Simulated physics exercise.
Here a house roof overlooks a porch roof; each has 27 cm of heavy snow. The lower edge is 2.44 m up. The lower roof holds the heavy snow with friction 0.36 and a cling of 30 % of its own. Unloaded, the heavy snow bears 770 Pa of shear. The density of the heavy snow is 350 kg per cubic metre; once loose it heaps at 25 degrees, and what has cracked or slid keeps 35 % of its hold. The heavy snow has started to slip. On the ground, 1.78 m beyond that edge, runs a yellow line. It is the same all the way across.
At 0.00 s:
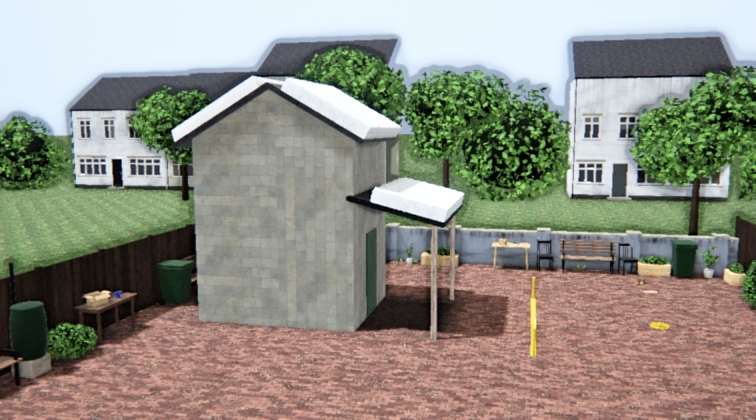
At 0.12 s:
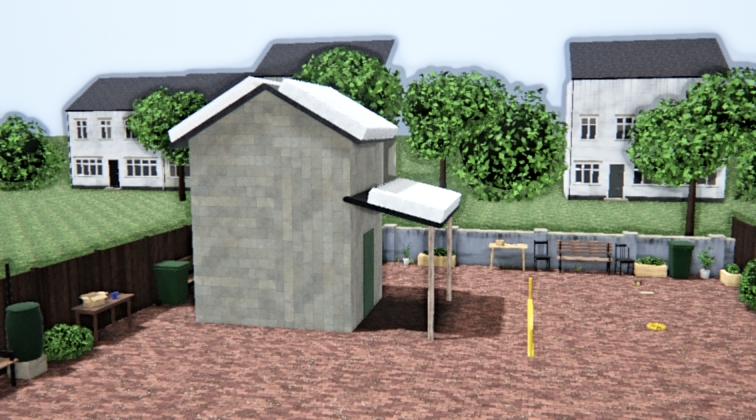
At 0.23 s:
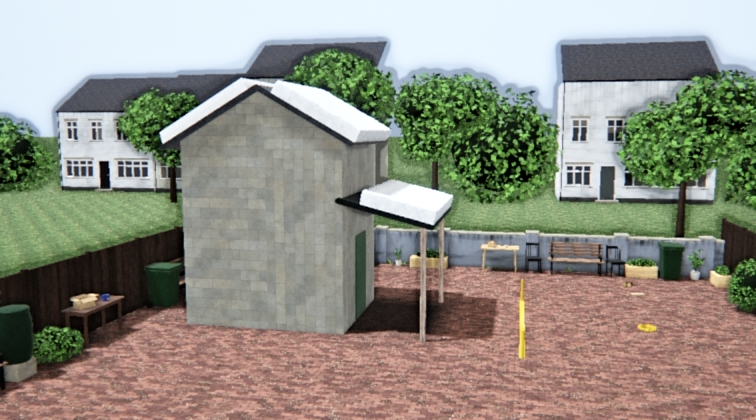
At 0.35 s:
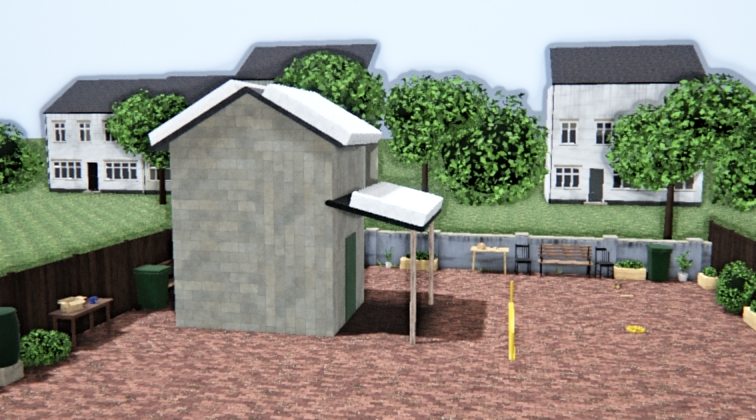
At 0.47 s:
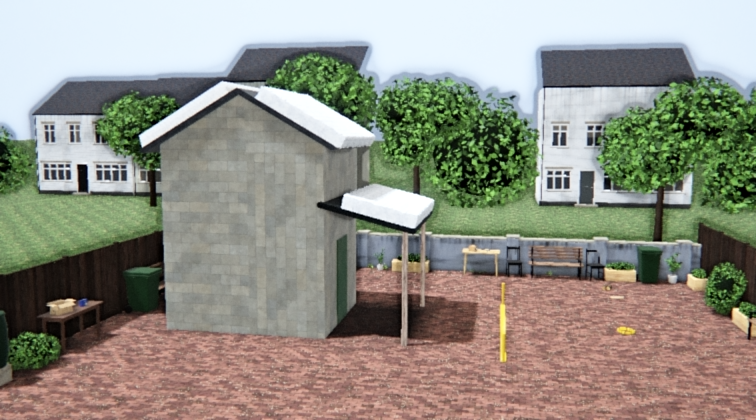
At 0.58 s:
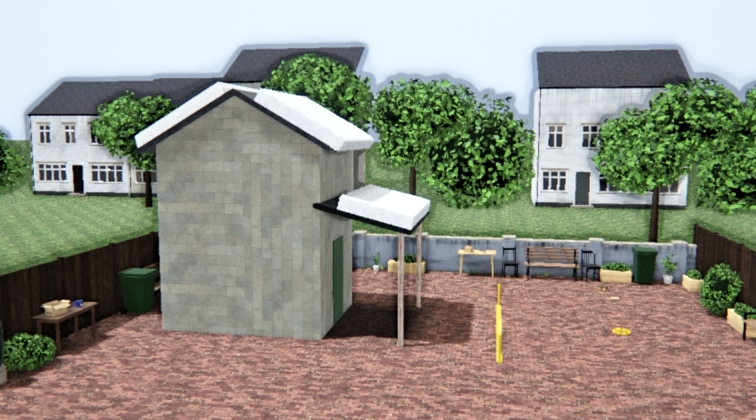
The clip shows a grey block house with thick snow on its roof above a snow-topped porch, beside a yellow line in a paved yard. As the view drifts slowly right, the upper snow creeps slightly down toward the porch side.
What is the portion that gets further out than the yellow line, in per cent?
Expect roughly 3 %.
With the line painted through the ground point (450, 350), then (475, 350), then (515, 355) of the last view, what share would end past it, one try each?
In that order: 20 %, 10 %, 1 %.
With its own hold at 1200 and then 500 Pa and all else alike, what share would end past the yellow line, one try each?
In that order: 0 %, 16 %.
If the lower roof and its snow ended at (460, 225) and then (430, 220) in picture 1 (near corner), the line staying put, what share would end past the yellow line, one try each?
In that order: 0 %, 5 %.
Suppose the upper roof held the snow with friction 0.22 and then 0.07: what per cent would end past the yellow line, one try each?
In that order: 20 %, 30 %.
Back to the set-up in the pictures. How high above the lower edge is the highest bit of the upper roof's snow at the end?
About 0.8 m.
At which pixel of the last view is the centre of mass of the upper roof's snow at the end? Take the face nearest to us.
Around (423, 274).
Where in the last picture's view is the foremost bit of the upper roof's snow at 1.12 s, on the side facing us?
Around (368, 200).
After 1.12 s, none is below the lower edge and 0 % is past the line.
After 1.74 s, none is below the lower edge and 0 % is past the line.
After 2.37 s, none is below the lower edge and 0 % is past the line.
After 3.00 s, 38 % is below the lower edge and 0 % is past the line.
After 4.50 s, 48 % is below the lower edge and 3 % is past the line.
